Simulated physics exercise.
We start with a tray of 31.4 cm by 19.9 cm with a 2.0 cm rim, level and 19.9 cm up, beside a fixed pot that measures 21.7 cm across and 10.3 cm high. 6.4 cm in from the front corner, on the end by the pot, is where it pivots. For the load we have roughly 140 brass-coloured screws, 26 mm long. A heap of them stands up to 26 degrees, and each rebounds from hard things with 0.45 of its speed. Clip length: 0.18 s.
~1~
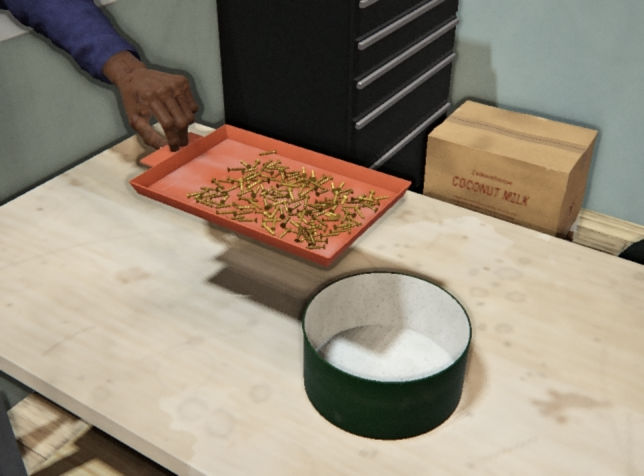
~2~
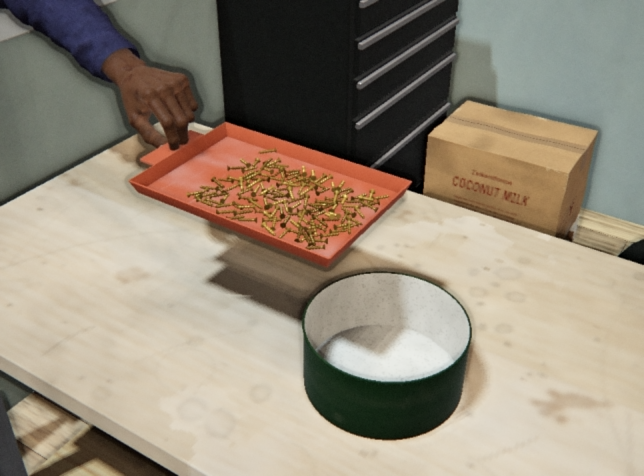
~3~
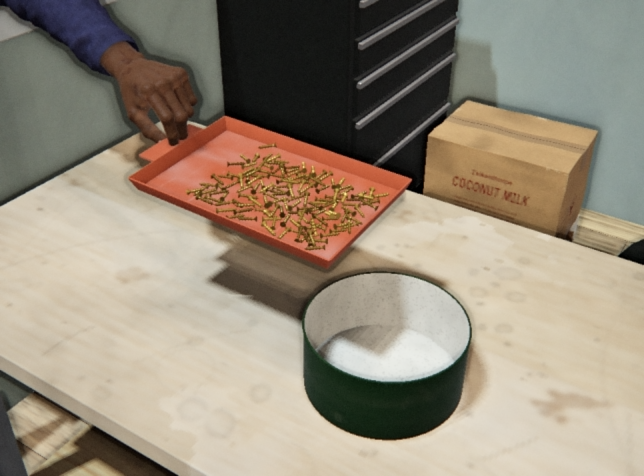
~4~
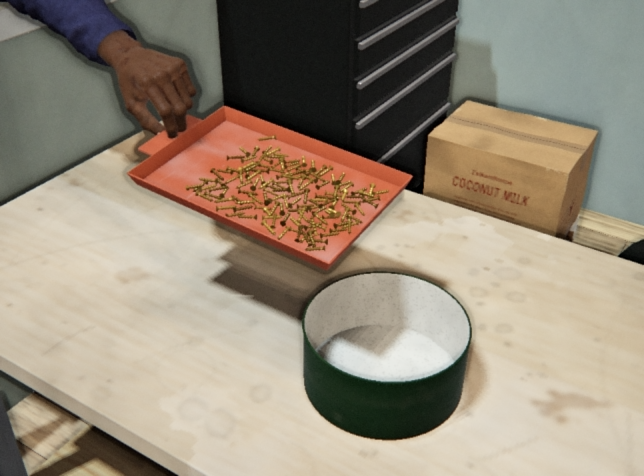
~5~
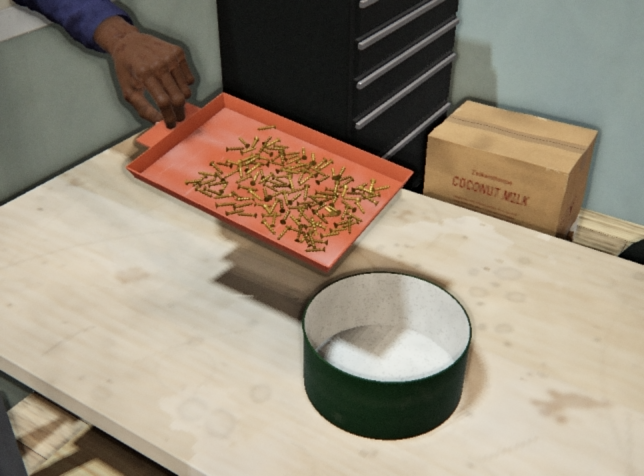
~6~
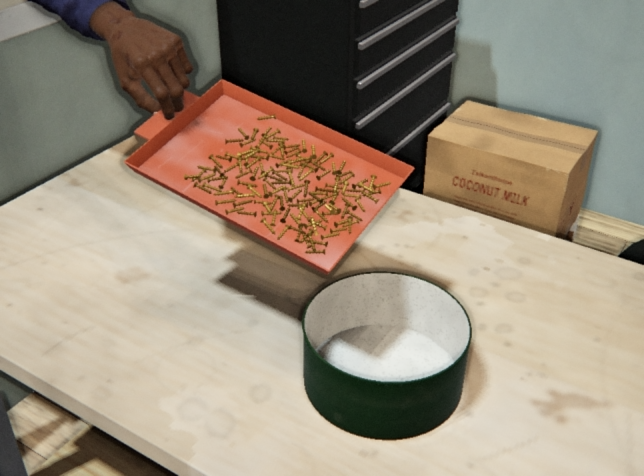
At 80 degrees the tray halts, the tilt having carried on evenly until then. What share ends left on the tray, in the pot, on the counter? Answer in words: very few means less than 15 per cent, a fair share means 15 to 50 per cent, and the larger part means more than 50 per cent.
Left on the tray: Very few. Pot: The larger part. Counter: A fair share.
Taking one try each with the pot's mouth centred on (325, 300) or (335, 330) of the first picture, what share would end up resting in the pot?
95 and 100 %.
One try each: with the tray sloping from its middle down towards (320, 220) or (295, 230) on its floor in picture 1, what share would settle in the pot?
Around 95 % for the first direction, around 95 % for the second.
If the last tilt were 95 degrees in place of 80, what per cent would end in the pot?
Pot share: About 75 per cent.
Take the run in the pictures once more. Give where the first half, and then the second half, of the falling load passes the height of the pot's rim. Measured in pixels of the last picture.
I'd mark about (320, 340) for the first half and about (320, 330) for the second.
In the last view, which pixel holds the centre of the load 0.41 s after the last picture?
My estimate is roughly (309, 261).
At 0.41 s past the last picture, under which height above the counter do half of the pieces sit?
Some 20 cm.
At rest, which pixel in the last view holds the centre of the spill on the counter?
At rest, its centre lies at about (271, 435).
Then, 0.25 s after the last picture, tilt 49 degrees; the tray holds 100 %, the pot 0 %.
Then, 0.41 s after the last picture, tilt 70 degrees; the tray holds 90 %, the pot 0 %.
Then, 0.70 s after the last picture, tilt 80 degrees; the tray holds 0 %, the pot 70 %.
In the end, tray 0 %, pot 70 %, counter 30 %.
